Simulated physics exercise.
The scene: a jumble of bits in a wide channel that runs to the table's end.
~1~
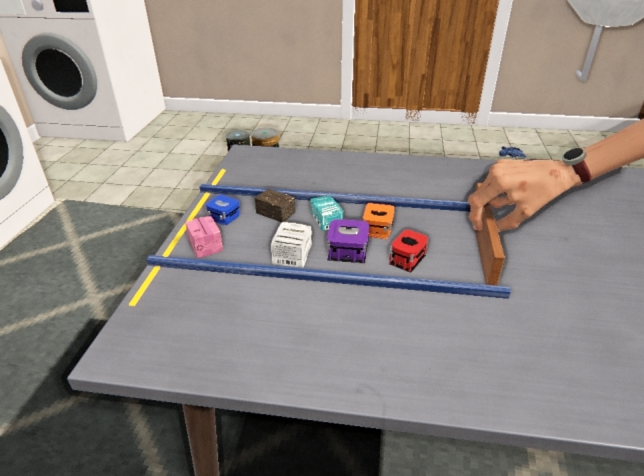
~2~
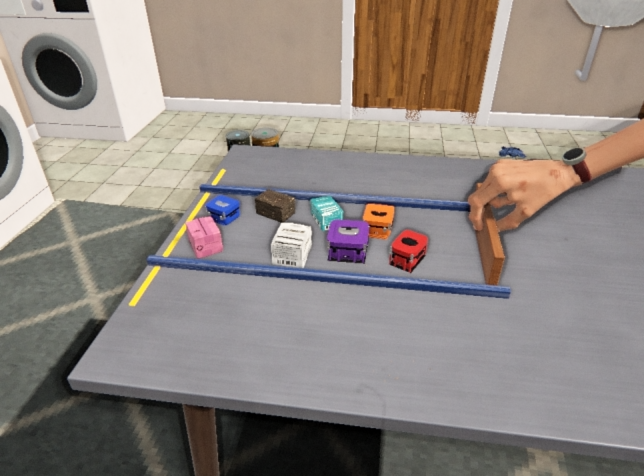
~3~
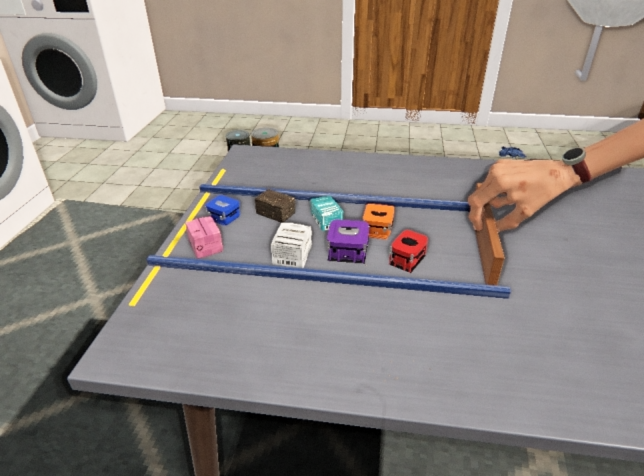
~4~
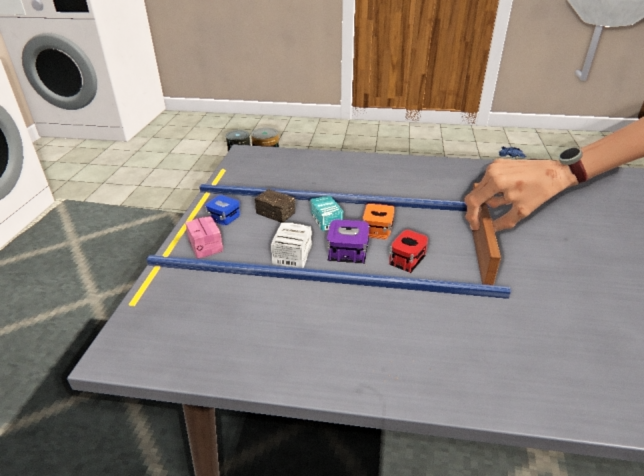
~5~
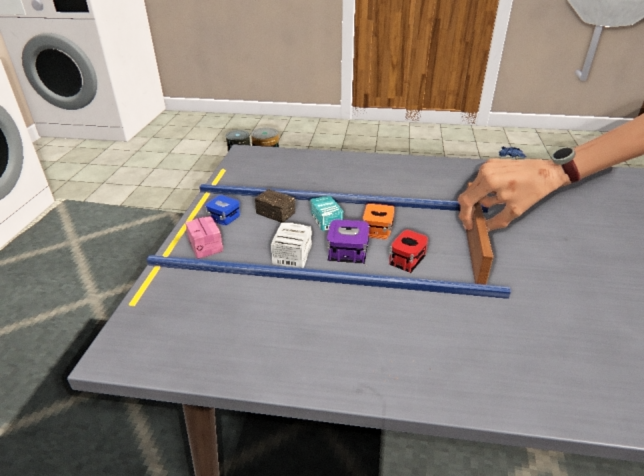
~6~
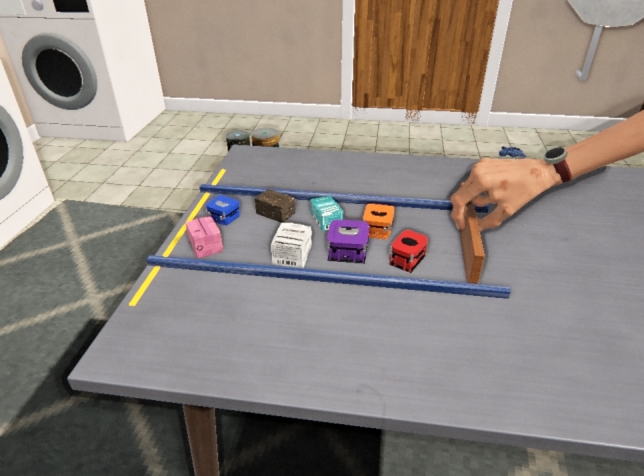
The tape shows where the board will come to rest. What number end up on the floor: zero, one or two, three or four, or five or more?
Outcome: The number that fall off is five or more.
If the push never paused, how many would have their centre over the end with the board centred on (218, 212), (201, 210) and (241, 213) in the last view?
In that order 4, 5 and 2.
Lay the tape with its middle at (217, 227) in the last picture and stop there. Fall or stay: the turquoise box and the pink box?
The turquoise box is kept, the pink box tumbles off.
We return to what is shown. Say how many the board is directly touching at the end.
It touches 1.
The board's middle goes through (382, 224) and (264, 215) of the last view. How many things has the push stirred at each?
3 and 8.
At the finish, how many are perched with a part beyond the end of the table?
1 of them.
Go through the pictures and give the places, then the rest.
Pink box (204, 237); blue case (223, 211); black block (275, 205); board (486, 232); tape (187, 224), in the first frame.
Blue case (223, 211); white box (292, 245), in the second frame.
Black block (275, 205); board (486, 232), in the third frame.
Pink box (204, 237); purple case (348, 241), in the fourth frame.
Blue case (223, 211); turquoise box (327, 213), in the fifth frame.
Pink box (204, 237); blue case (223, 211); black block (275, 205); board (468, 230); tape (187, 224), in the sixth frame.
Soon after, none off yet; pink box at rest near (204, 237); blue case at rest near (223, 211); black block at rest near (275, 205).
By the end, the number that fall off is five or more; fallen, orange case, purple case, turquoise box, white box, black block, blue case and pink box.
